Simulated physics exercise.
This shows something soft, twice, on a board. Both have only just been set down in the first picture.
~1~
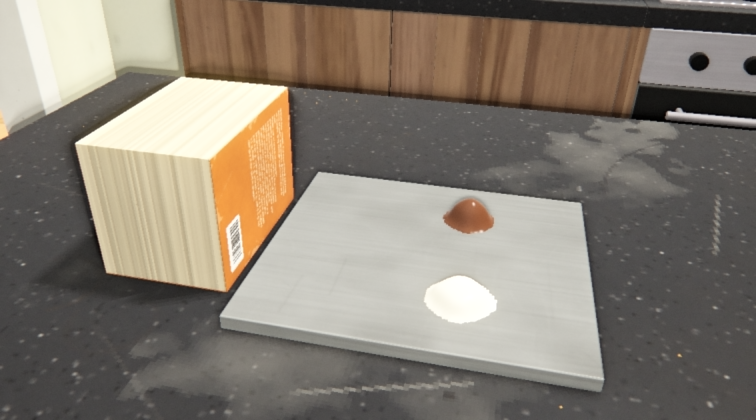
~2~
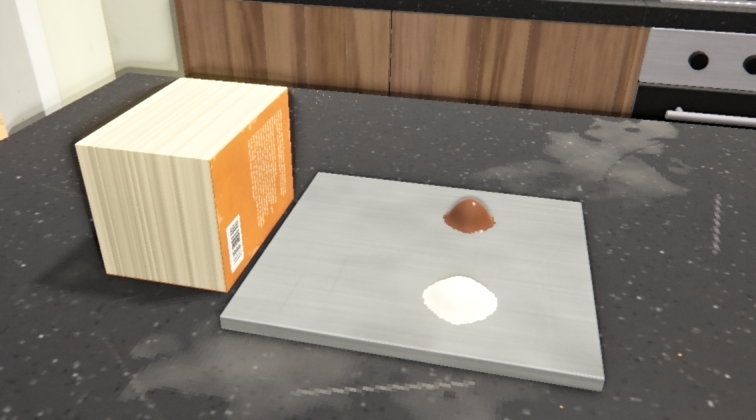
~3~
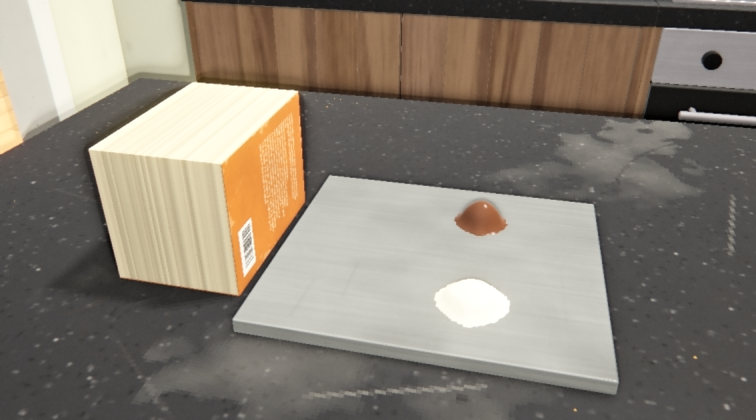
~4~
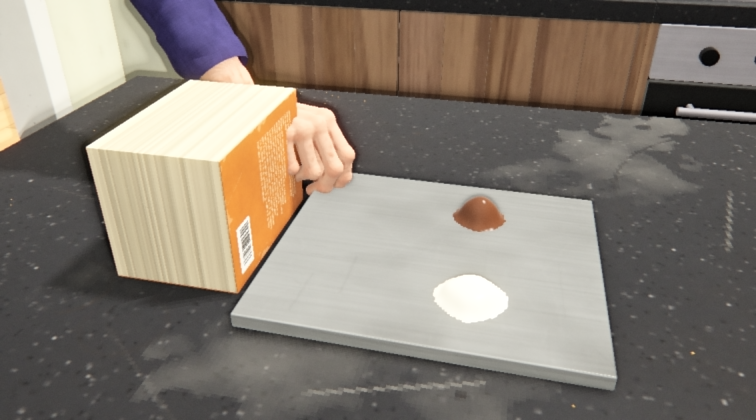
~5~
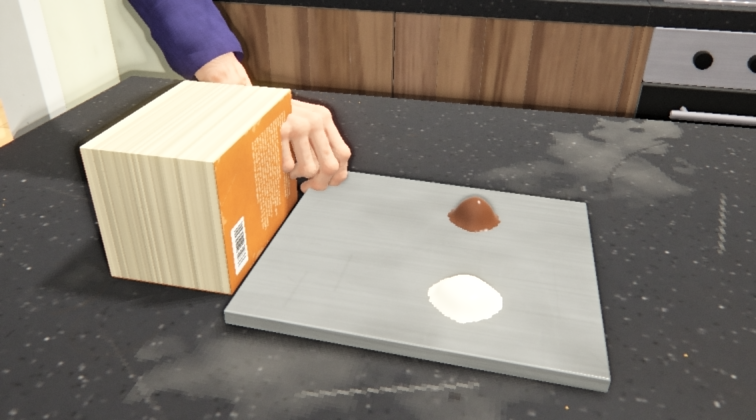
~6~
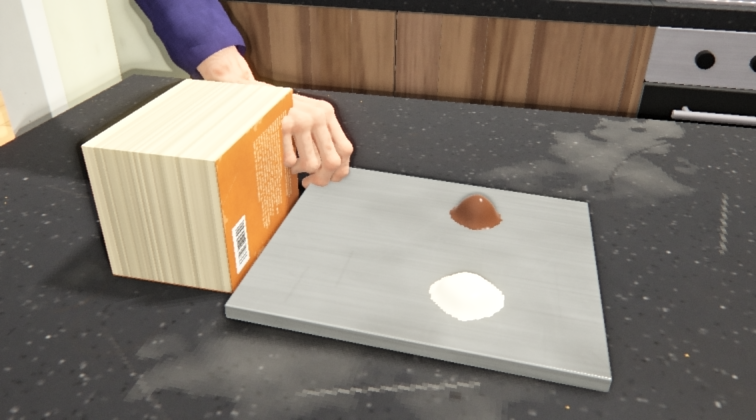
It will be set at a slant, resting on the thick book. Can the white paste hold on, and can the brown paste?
Put simply, the white paste is held back, and the brown paste is held back.
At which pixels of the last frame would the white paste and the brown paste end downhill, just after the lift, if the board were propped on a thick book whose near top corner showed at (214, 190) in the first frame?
(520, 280), (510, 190).
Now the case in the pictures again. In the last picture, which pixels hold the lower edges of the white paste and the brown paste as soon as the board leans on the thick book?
(528, 268), then (521, 186).
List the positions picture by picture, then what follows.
The board lies flat; white paste (460, 292) a mound; brown paste (470, 210) a tall heap; thick book (154, 221), in the first frame.
They settle; white paste (461, 292) a mound; brown paste (470, 210) a tall heap, in the second frame.
At rest; white paste (473, 295) a mound; brown paste (482, 212) a tall heap, in the third frame.
A hand takes the end; white paste (471, 290) a mound; brown paste (480, 207) a tall heap, in the fourth frame.
The end is rising; white paste (467, 290) a mound; brown paste (475, 208) a tall heap, in the fifth frame.
The board slopes by about 2°; white paste (468, 288) a mound; brown paste (477, 206) a tall heap; thick book (160, 222), in the sixth frame.
Next, slope about 29°; the white paste has not moved; the brown paste has not moved.
After that, the white paste has not moved; the brown paste has not moved.
Finally, slope about 29°; the white paste has not moved; the brown paste has not moved.
